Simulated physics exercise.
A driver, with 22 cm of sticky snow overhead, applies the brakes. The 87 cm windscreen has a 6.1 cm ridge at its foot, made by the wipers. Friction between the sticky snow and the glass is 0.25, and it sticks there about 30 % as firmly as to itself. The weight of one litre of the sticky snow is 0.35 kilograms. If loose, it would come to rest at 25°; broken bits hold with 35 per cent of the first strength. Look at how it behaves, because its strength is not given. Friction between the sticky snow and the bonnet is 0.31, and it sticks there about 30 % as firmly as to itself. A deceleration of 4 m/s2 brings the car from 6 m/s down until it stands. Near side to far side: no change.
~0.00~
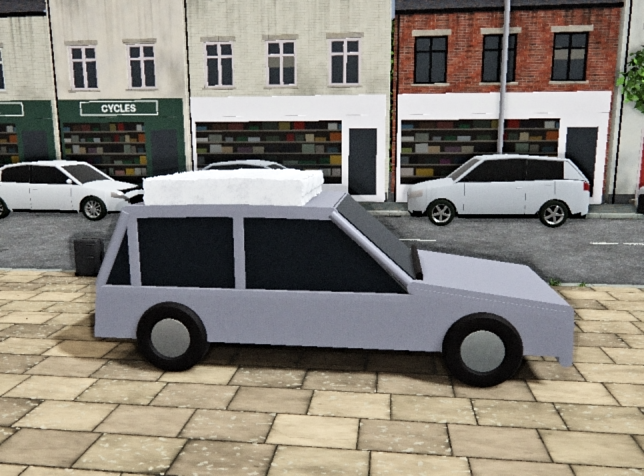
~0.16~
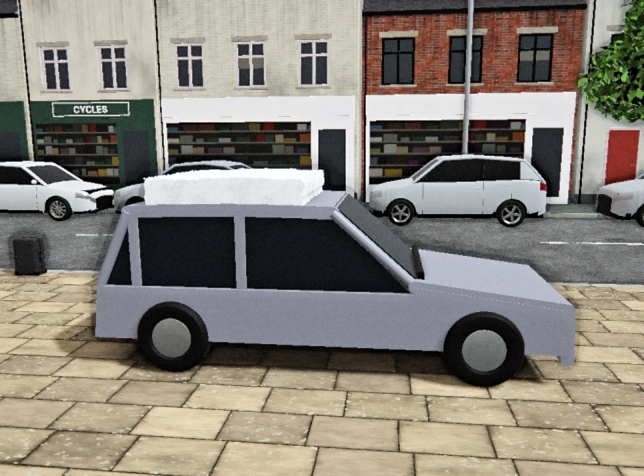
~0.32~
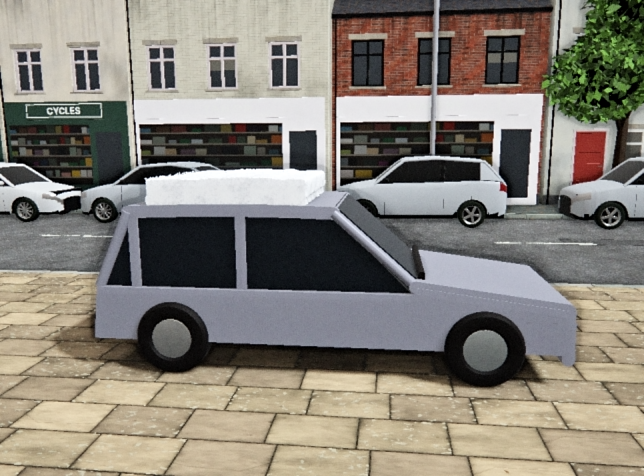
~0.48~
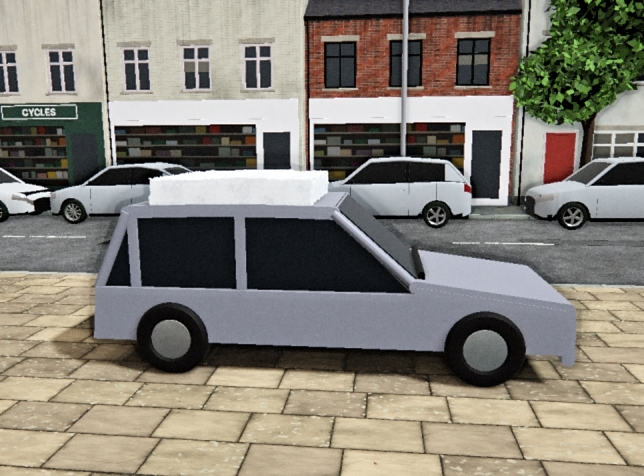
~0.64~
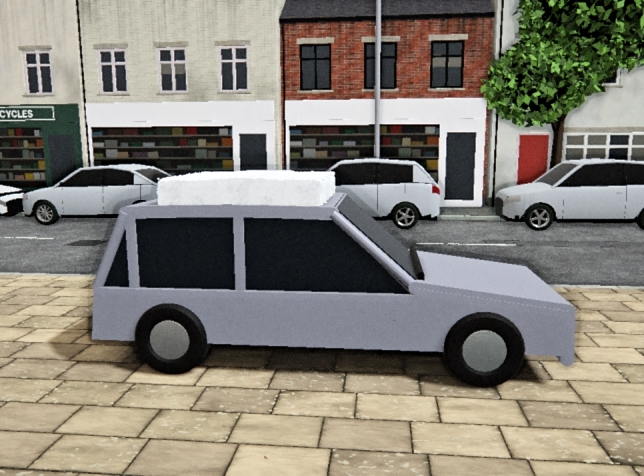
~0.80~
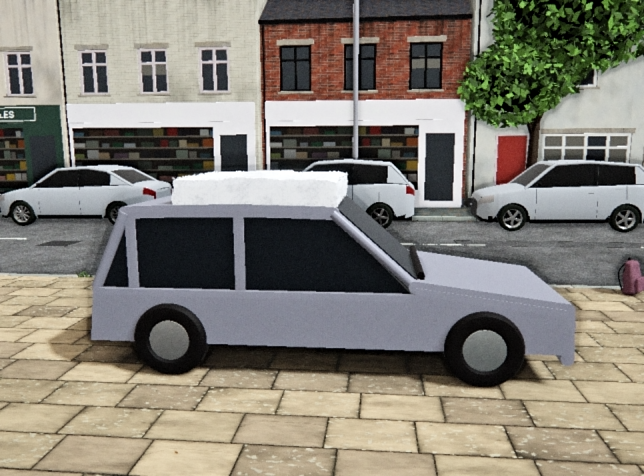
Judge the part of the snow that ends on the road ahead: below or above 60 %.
The part of the snow that finishes on the road ahead is greater than 60 percent.
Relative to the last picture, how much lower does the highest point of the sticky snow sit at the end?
By my estimate, near 70 cm.
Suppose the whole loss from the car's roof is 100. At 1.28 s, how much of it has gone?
The figure is about 50 %.
After 1.28 s, 49 % of the snow is on the roof, 39 % on the glass, 11 % on the bonnet and none has gone off the nose.
After 1.86 s, none of the snow is on the roof, 2 % on the glass, 84 % on the bonnet and 13 % has gone off the nose.
After 2.43 s, none of the snow is on the roof, 2 % on the glass, 31 % on the bonnet and 67 % has gone off the nose.
After 3.00 s, none of the snow is on the roof, 2 % on the glass, 15 % on the bonnet and 83 % has gone off the nose.
After 3.20 s, at the end, none of the snow is on the roof, 2 % on the glass, 15 % on the bonnet and 83 % has gone off the nose.
